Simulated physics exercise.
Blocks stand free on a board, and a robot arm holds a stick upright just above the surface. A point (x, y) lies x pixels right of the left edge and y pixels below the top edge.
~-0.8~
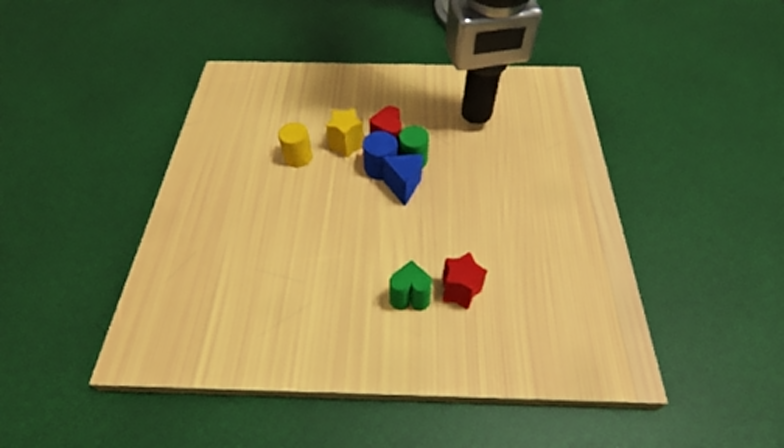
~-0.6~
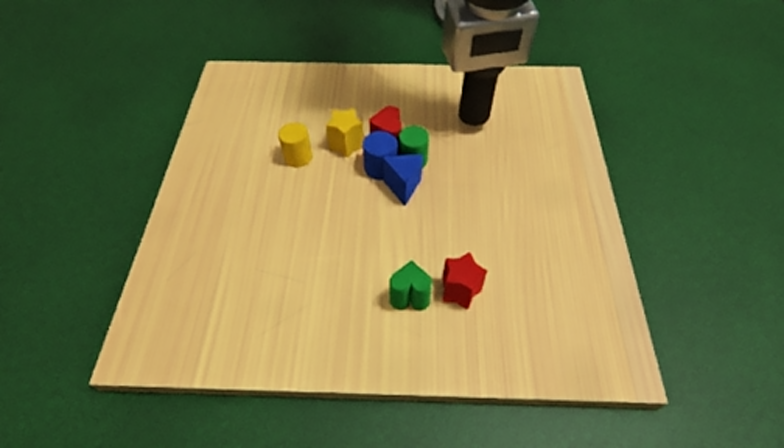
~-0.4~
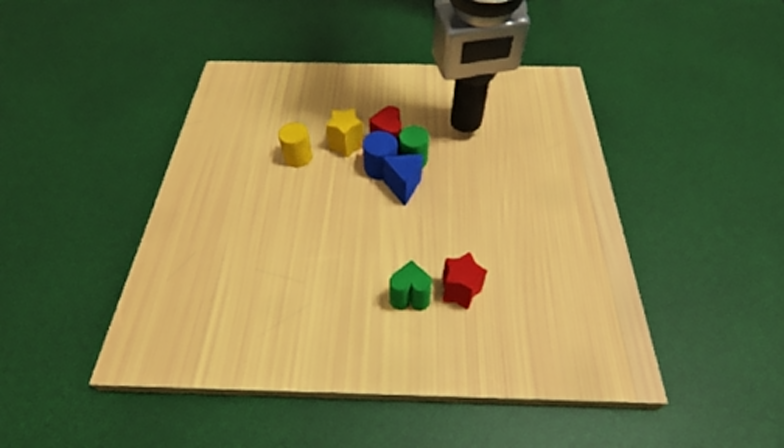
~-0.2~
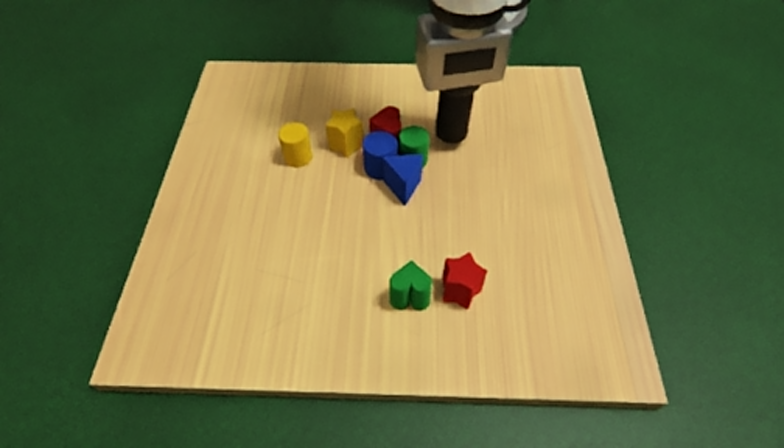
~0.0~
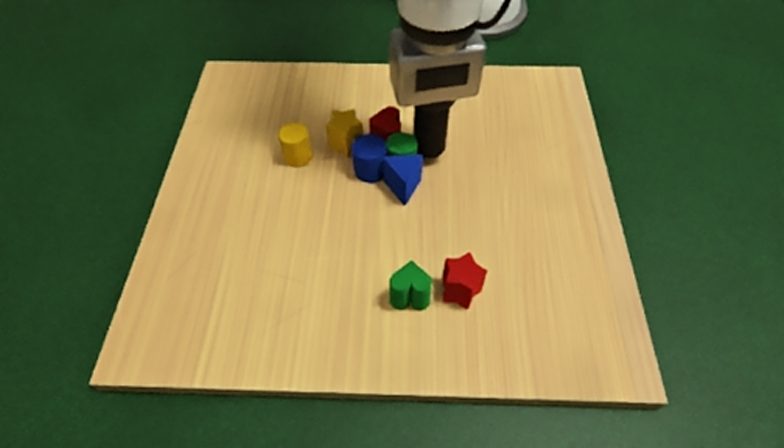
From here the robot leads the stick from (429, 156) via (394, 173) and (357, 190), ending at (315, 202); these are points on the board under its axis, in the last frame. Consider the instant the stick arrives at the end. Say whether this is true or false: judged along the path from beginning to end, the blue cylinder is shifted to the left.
It is false.
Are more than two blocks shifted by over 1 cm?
It seems so.
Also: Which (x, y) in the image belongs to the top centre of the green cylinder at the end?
It will likely be found at (291, 204).
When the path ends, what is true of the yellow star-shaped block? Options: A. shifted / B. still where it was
My pick is B.
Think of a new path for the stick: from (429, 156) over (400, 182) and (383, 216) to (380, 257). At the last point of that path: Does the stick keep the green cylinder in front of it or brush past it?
Fallen away.
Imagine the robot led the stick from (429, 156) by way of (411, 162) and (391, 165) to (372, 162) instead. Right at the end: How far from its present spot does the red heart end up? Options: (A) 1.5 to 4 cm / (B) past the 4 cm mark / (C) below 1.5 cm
A (1.5 to 4 cm)
On the path given first. One third of the way, stick at (393, 165); blue cylinder at (333, 154); green cylinder at (365, 163); blue triangular piece at (390, 181), turned 45° anticlockwise.
Two thirds of the way, stick at (355, 182); blue cylinder at (320, 157); green cylinder at (326, 184); blue triangular piece at (381, 191), turned 100° anticlockwise.
At the end, stick at (313, 194); yellow star-shaped block in place; blue cylinder at (293, 155); red heart in place; green cylinder at (291, 204); blue triangular piece at (381, 191), turned 100° anticlockwise.
